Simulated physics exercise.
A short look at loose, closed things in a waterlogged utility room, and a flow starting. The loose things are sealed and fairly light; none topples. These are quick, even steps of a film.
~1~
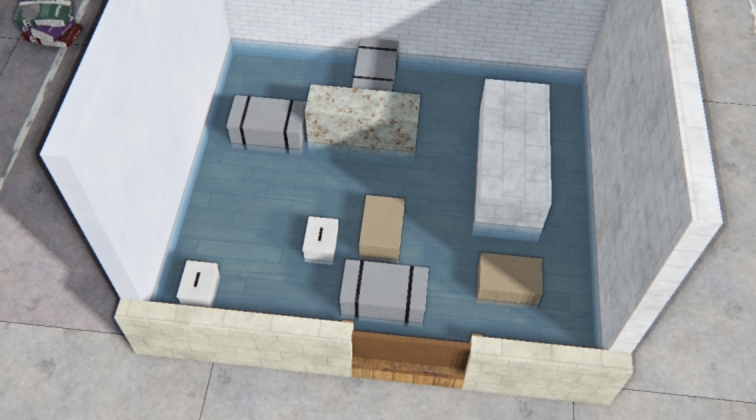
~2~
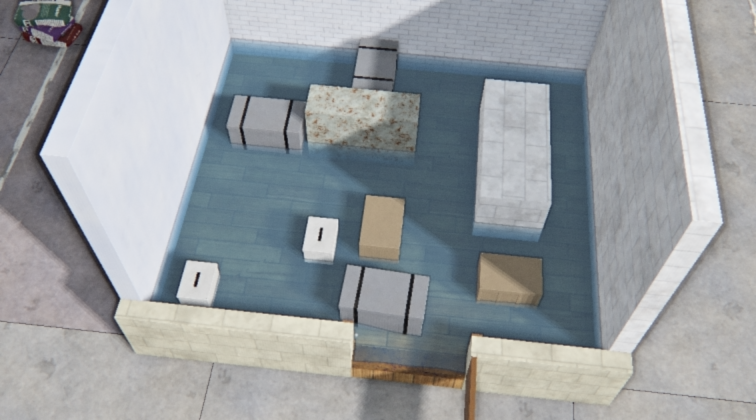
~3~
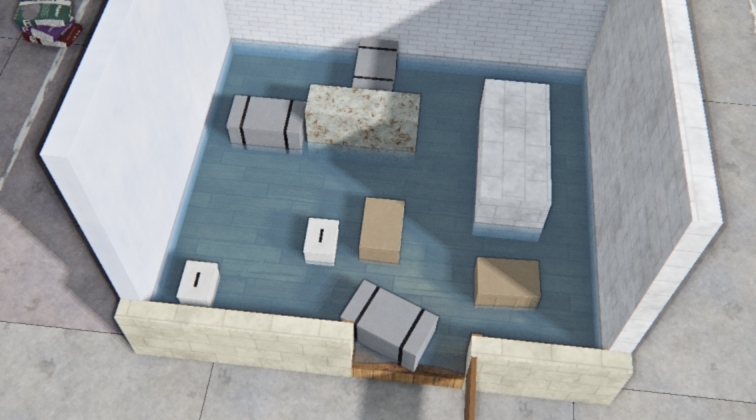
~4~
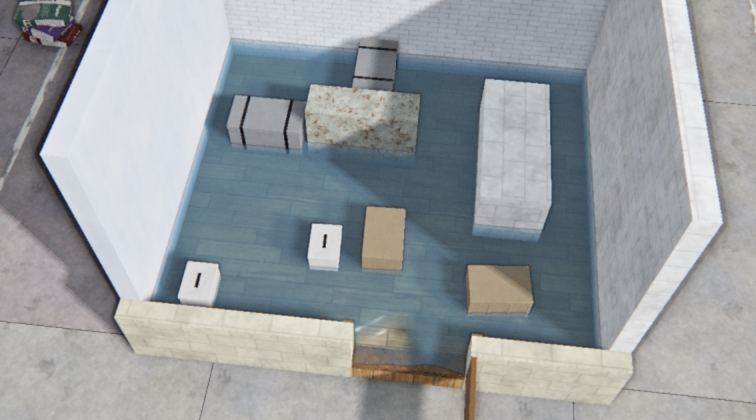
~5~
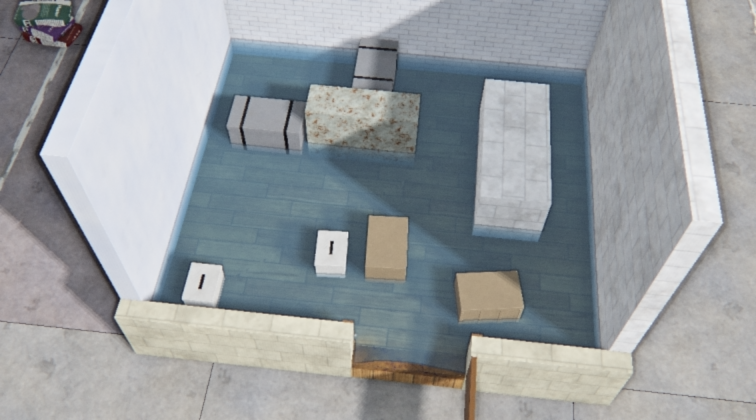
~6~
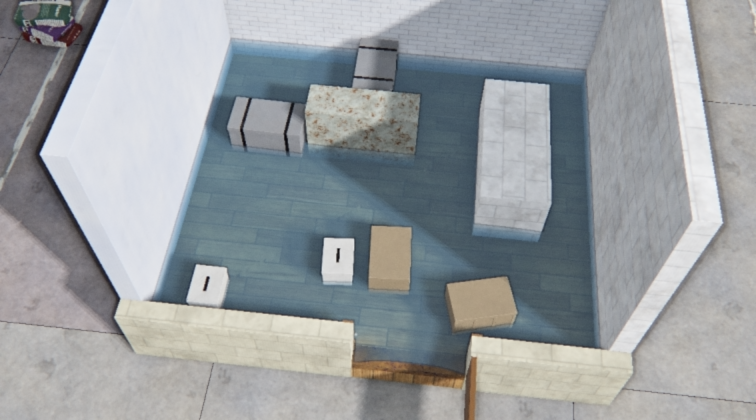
In a blue-floored, water-covered room, the brown door in the front wall opens and a gray strapped crate turns and disappears through the gap, while tan and white boxes nearby drift slowly toward the opening.
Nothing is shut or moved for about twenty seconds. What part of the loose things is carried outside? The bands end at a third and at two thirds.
Share: At least two thirds.
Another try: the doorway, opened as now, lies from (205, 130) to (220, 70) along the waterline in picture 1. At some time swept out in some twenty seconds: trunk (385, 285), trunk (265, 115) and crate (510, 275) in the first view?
In turn: Kept in, through, kept in.
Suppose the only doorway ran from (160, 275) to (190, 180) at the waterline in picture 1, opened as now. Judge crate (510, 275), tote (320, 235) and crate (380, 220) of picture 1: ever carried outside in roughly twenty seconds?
In turn: No, gone, carried outside.
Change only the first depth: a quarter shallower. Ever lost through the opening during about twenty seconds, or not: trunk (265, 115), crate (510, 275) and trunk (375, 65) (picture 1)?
In that order: Still in, gone, kept in.
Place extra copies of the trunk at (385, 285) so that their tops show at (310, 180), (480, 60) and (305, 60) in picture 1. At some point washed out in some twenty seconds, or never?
In that order: Out, still in, kept in.
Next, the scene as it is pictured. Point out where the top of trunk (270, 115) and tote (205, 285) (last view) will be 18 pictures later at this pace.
Around (291, 190) and (300, 305).
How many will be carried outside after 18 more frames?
I count 4.
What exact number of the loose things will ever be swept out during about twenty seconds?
It comes to 5.
A moment on, 3 of 7 are out; 4 afloat.
Next, 4 of 7 are out; 3 afloat.
Later, 5 of 7 are out; 2 afloat.
In the end, 5 of 7 are out; 1 afloat.
